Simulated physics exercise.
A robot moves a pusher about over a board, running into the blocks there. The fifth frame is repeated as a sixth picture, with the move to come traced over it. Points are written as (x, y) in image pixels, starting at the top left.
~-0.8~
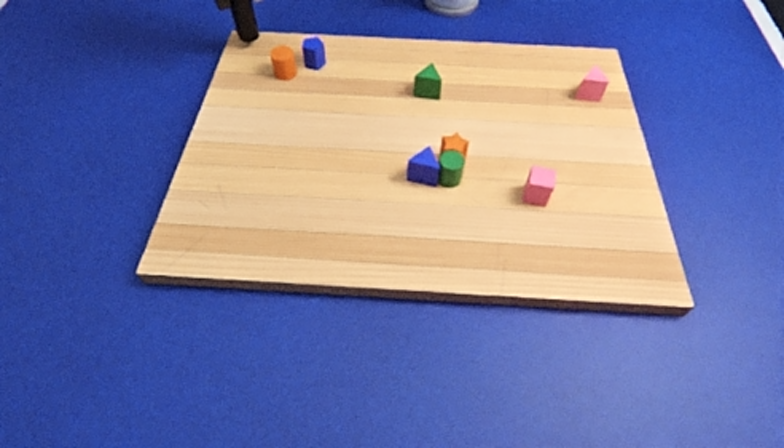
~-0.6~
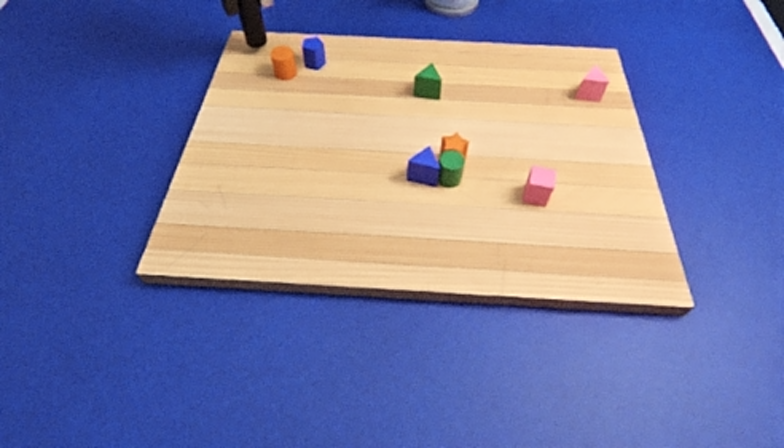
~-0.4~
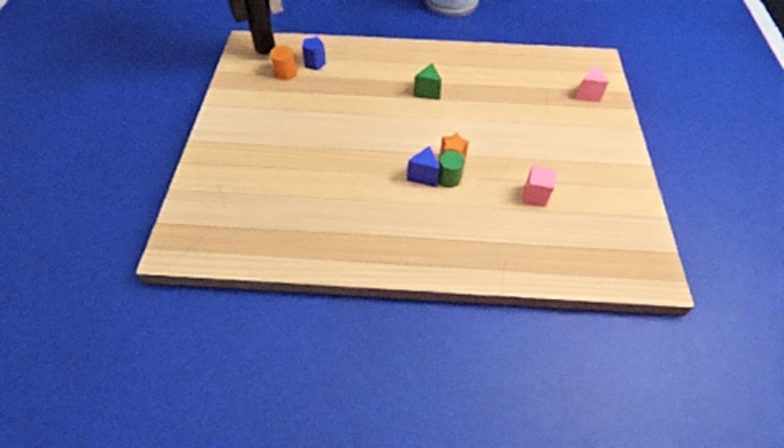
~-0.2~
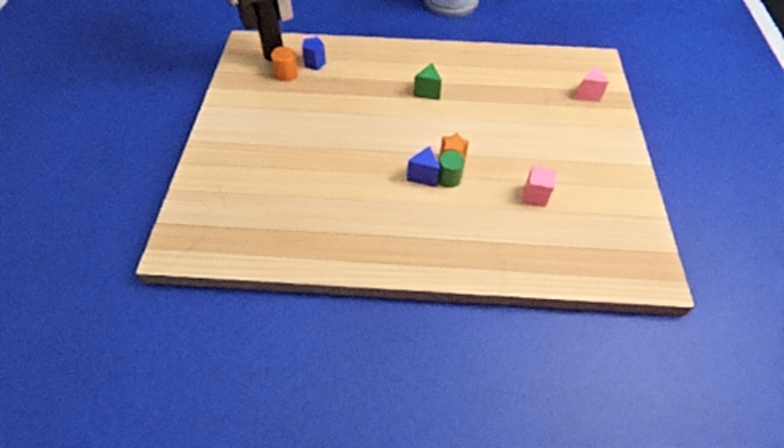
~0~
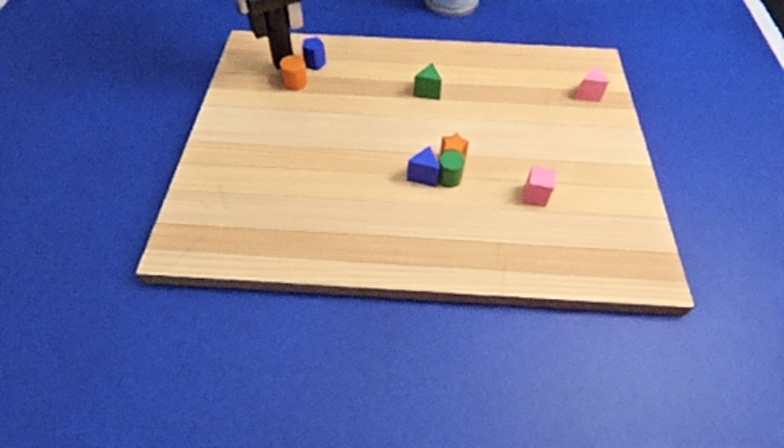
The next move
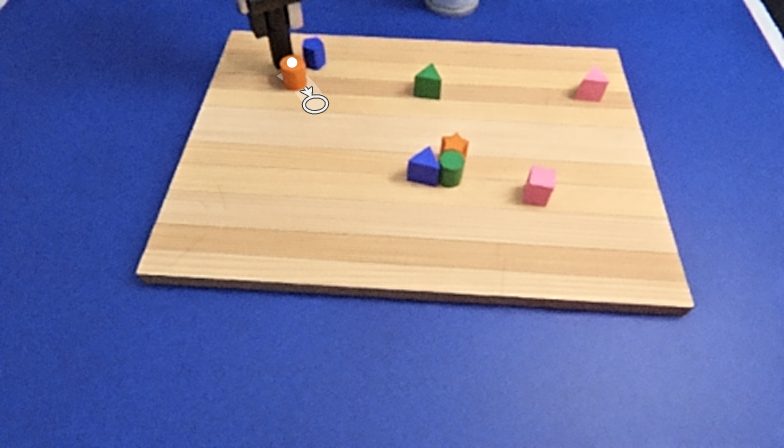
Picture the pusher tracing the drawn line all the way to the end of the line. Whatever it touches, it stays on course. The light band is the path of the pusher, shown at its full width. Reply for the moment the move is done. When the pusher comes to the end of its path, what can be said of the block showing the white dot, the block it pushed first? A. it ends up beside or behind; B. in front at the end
I'll go with B - in front at the end.
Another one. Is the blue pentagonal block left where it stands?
I expect so.
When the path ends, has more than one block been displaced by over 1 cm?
Short answer: No.
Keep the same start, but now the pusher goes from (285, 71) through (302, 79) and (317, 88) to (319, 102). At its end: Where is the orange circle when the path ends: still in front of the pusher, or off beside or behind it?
When the path ends, it will sit ahead of the pusher.
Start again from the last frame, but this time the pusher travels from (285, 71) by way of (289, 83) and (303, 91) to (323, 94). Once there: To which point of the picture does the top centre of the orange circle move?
Just about (325, 88).
Drawn move, from (285, 71) by way of (303, 86) to (316, 104); the dot is on the orange circle.
What follows on the original path. One third of the way, pusher (297, 73); orange circle (303, 74).
Two thirds of the way, pusher (307, 84); orange circle (310, 86).
At the end, pusher (314, 97); orange circle (316, 100); blue pentagonal block still.
